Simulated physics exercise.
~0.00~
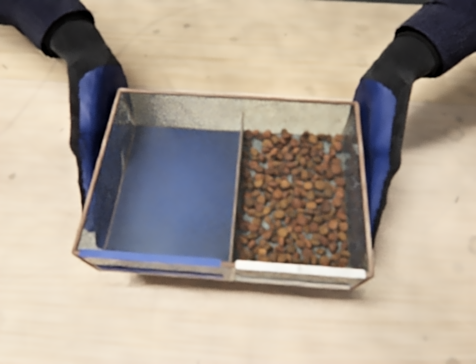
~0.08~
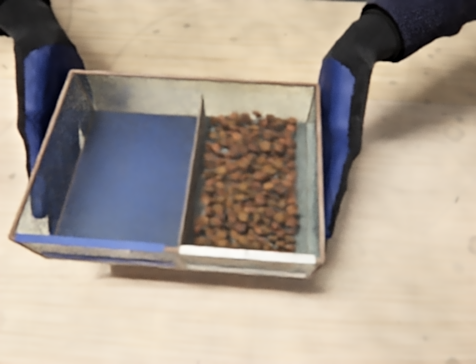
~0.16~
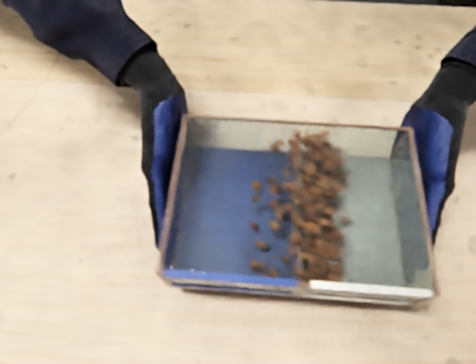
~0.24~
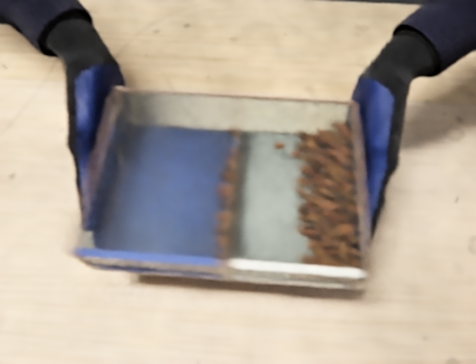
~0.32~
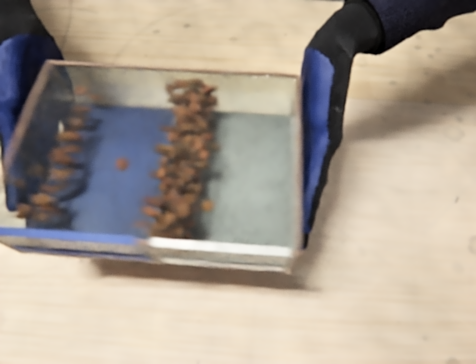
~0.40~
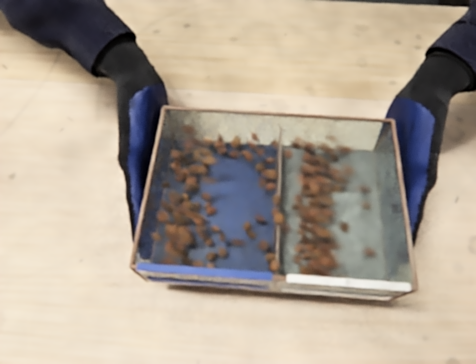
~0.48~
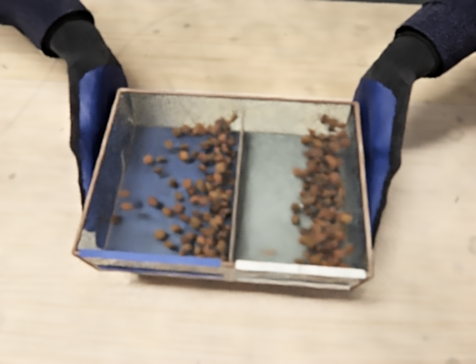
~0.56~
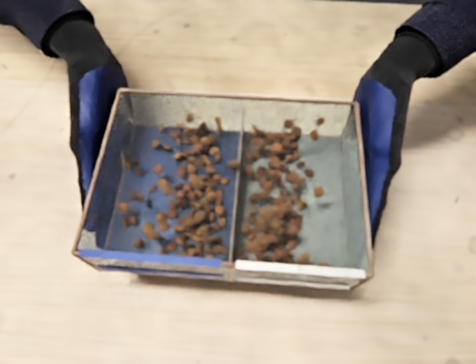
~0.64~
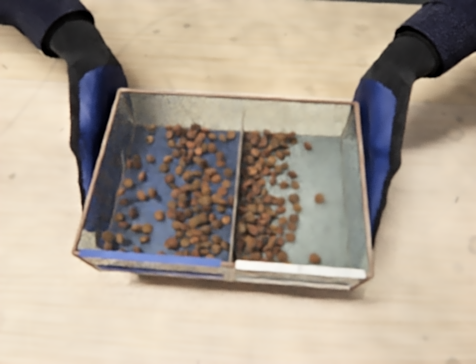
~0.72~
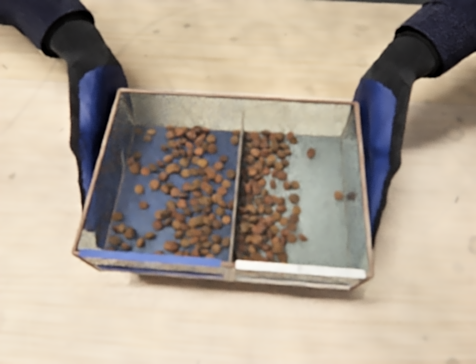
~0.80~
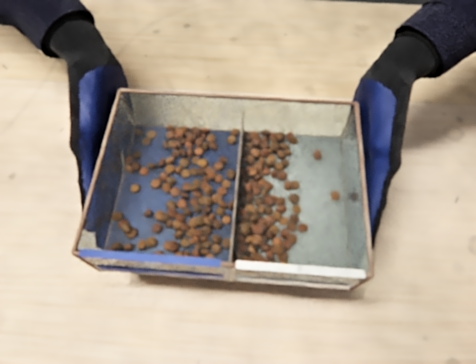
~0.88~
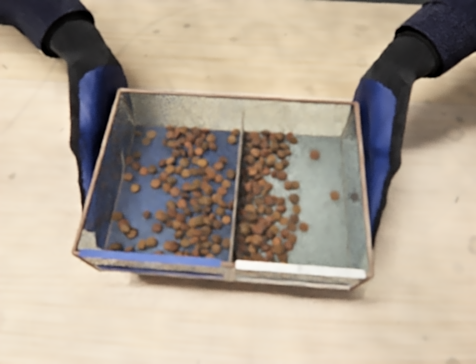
A shallow, clear-lidded box with a blue floor on the left and a pale floor on the right is held by two dark-gloved hands over a light wooden table, seen from above. A thin partition divides it, and brown kibble fills the right side. The hands shift the box left, then swing it right and back, and the pieces slide into a band and spill across the divider. Another swing left and right scatters them through both halves. The box steadies in the middle, the pieces roll briefly, and they settle on both sides of the partition.
